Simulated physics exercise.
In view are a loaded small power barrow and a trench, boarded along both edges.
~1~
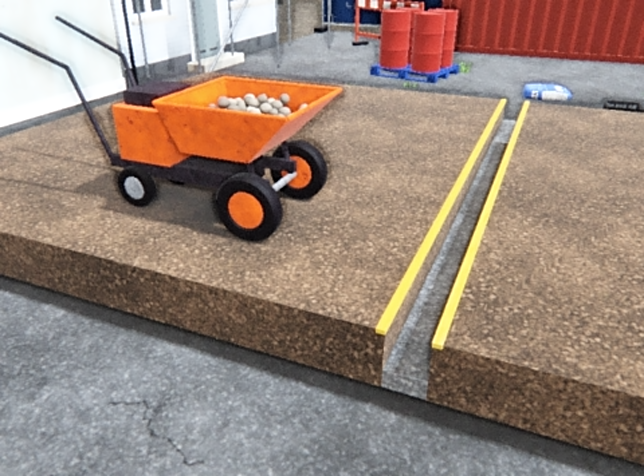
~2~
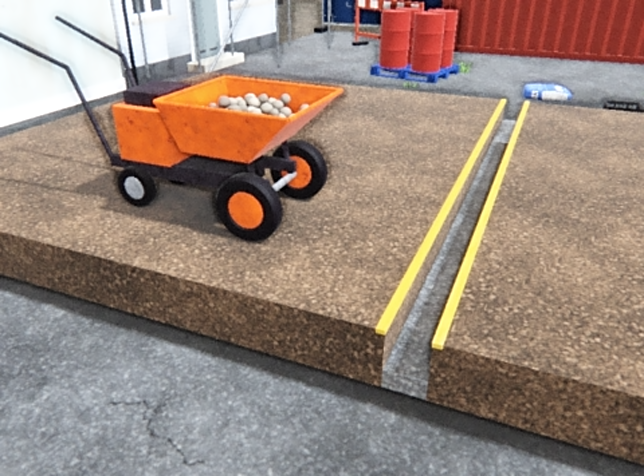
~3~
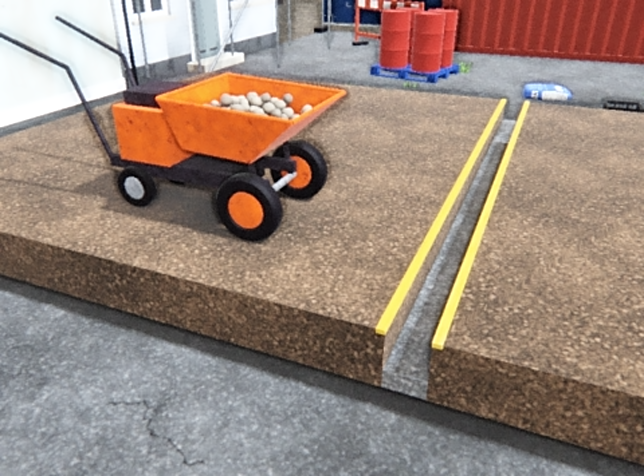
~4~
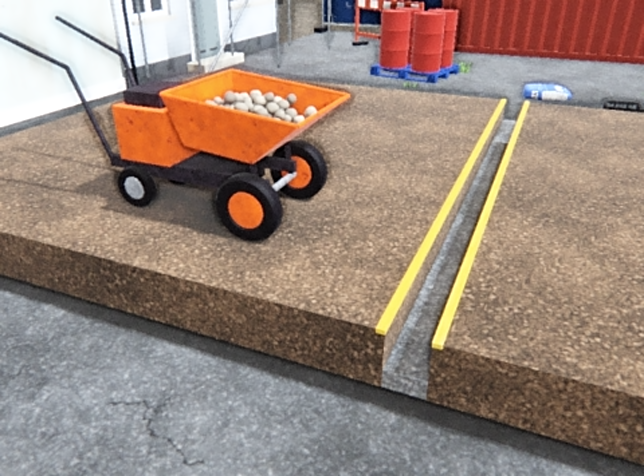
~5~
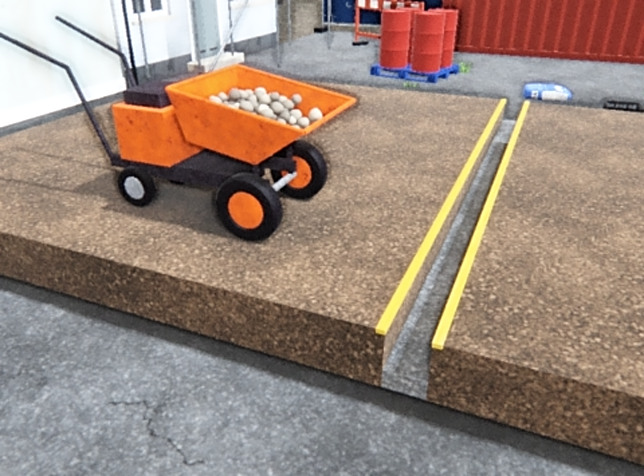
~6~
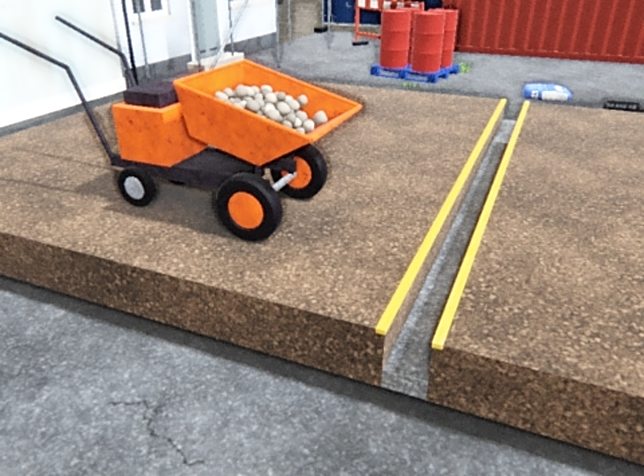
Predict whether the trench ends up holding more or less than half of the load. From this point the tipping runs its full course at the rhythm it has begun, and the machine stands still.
Outside the trench is the majority of the load.
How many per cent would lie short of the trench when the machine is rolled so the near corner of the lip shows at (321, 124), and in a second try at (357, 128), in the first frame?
The first stop gives 20 per cent; the second gives 0 per cent.
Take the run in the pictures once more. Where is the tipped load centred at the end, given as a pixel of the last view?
At about (414, 240).
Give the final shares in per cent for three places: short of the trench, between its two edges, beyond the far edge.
Shares in per cent - short: 55, between: 30, beyond: 0.
Just after the last frame, skip tipped steeply; every one in the skip.
A moment on, skip tipped right over; the larger part in the skip; roughly a quarter short of the trench.
Further on, skip tipped right over; roughly a quarter in the skip; roughly half short of the trench; roughly a quarter in or heaped over the trench; just a few beyond it.
When it is over, skip tipped right over; roughly a quarter in the skip; roughly half short of the trench; roughly a quarter in or heaped over the trench; just a few beyond it.
